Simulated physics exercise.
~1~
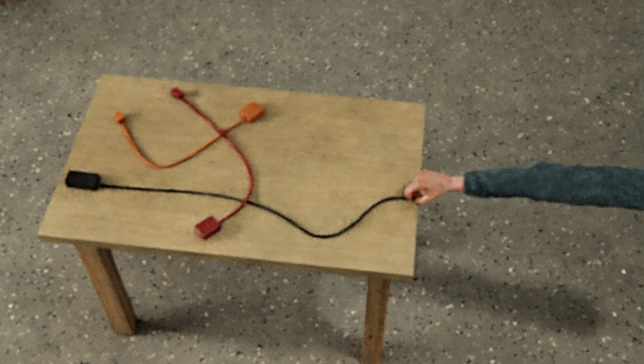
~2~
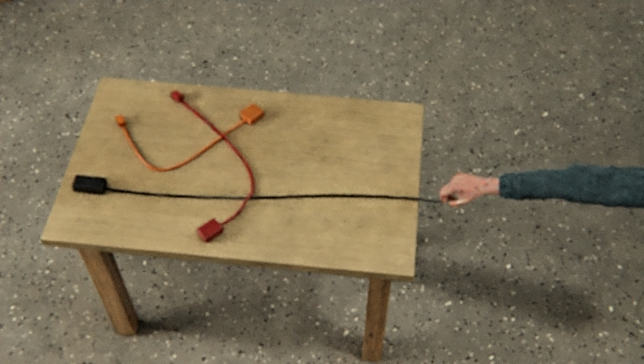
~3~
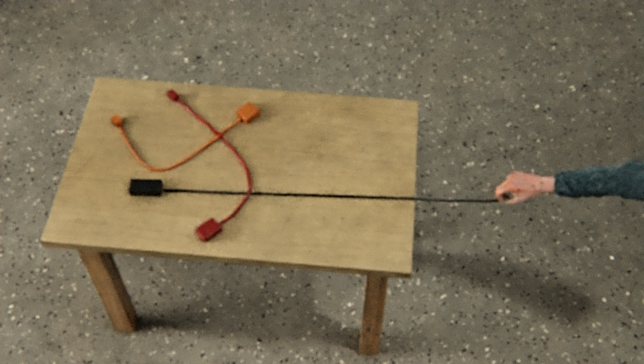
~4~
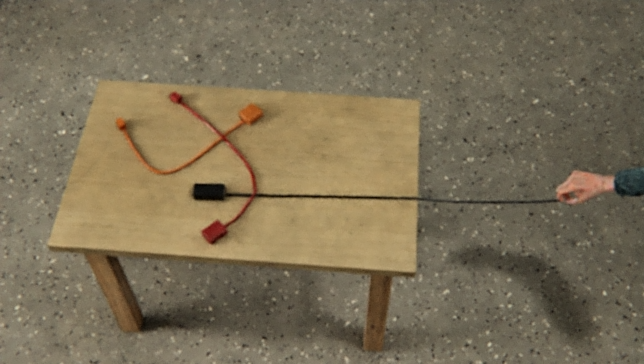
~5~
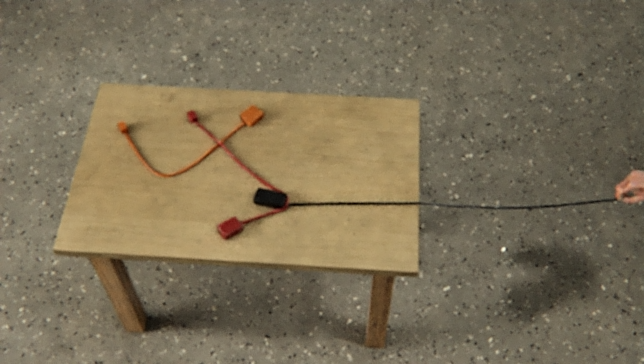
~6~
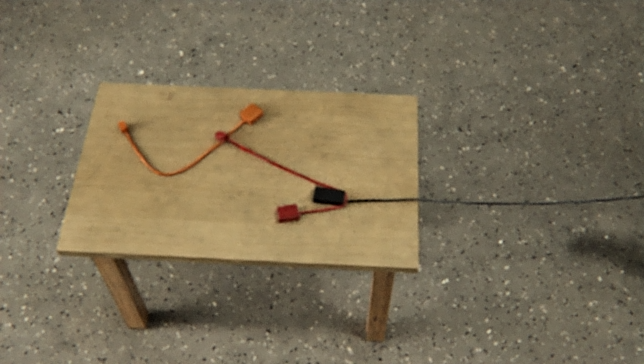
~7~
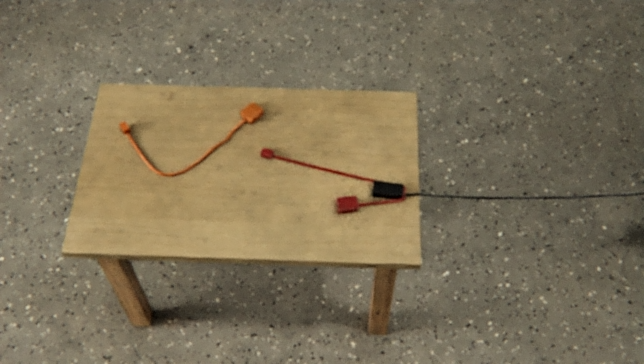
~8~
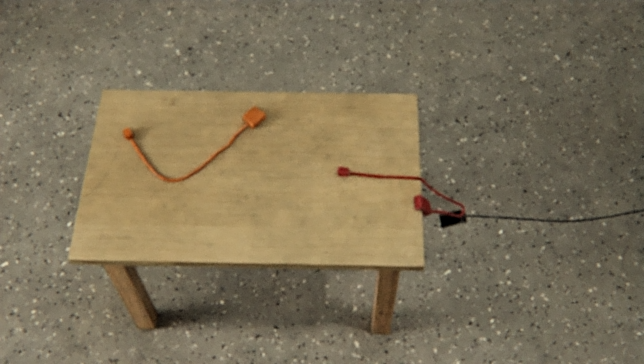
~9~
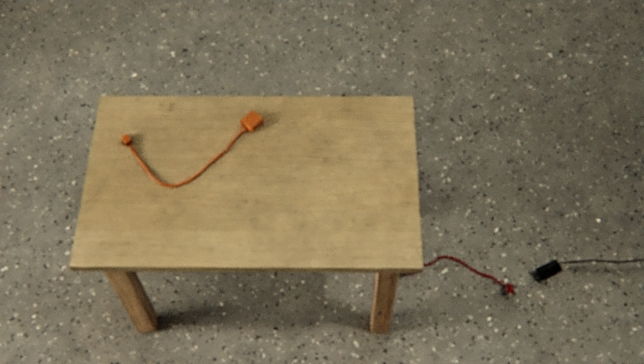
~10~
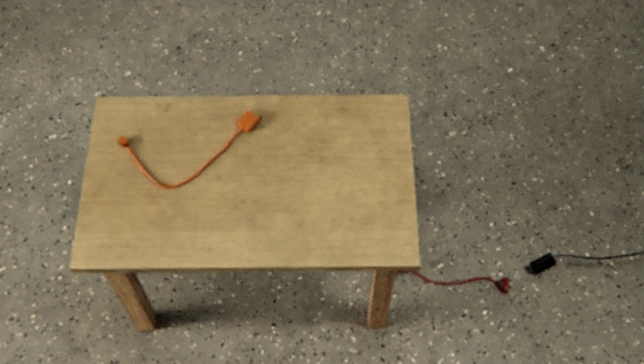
The footage shows a hand pulling a black lead rightwards across a wooden table where red and orange leads overlap, its charger catching the red lead and dragging it along until both go over the right edge, leaving only the orange lead on the tabletop.
